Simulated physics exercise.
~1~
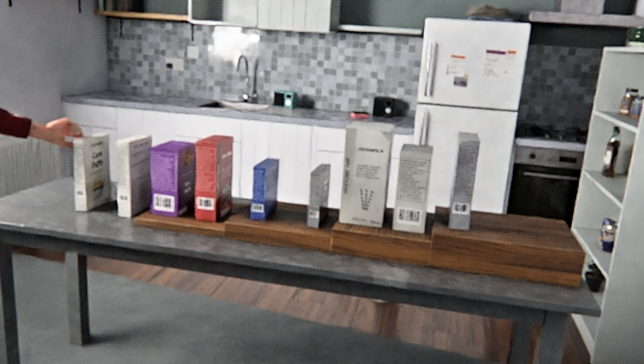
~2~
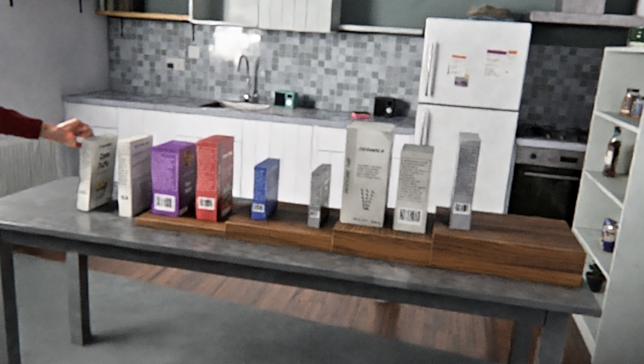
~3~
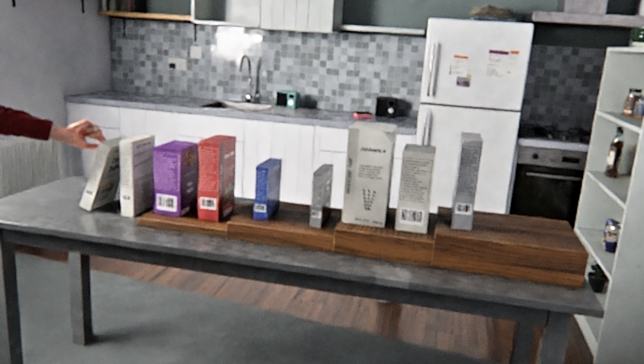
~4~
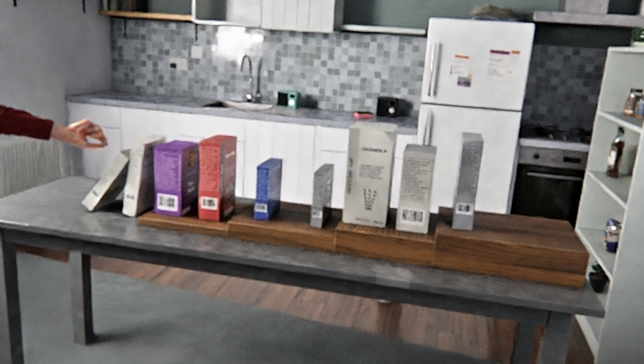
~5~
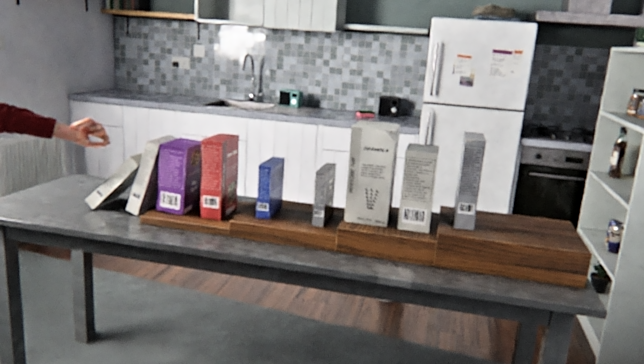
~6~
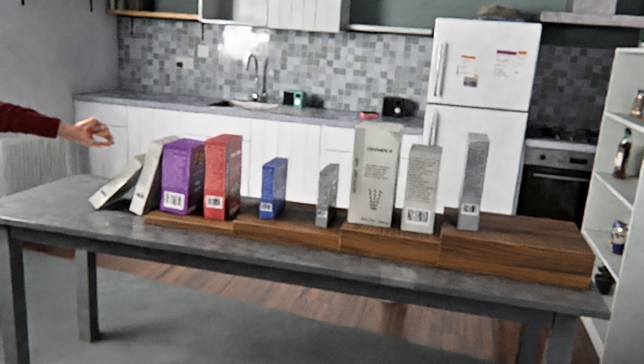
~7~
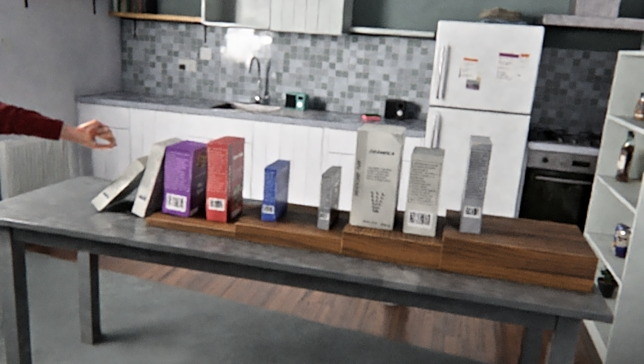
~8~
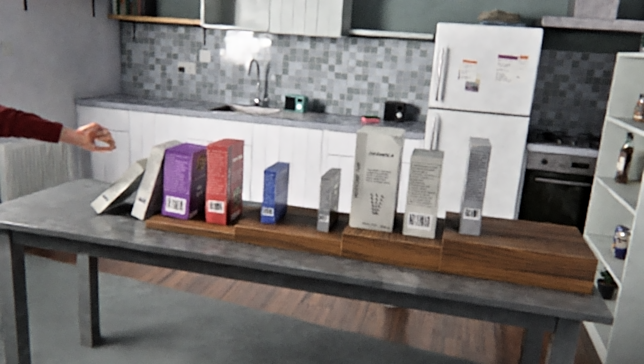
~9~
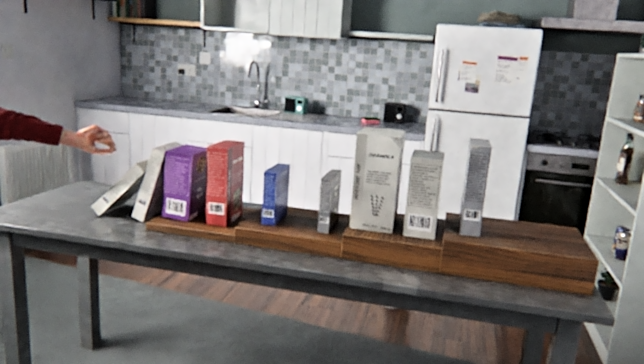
At the start, a row of upright boxes of different sizes stands on a grey kitchen table, most of them on low wooden steps, while a hand reaches in from the left to the first pale box. The hand tips that box to the right until it leans against the second pale box. The first box then slides down into a steep slant as the second tilts toward the purple one, and the hand stays back in the air. The second box comes to rest against the purple box, which barely shifts. At the end, the two pale boxes lean still, while the red, blue and remaining boxes stay standing.
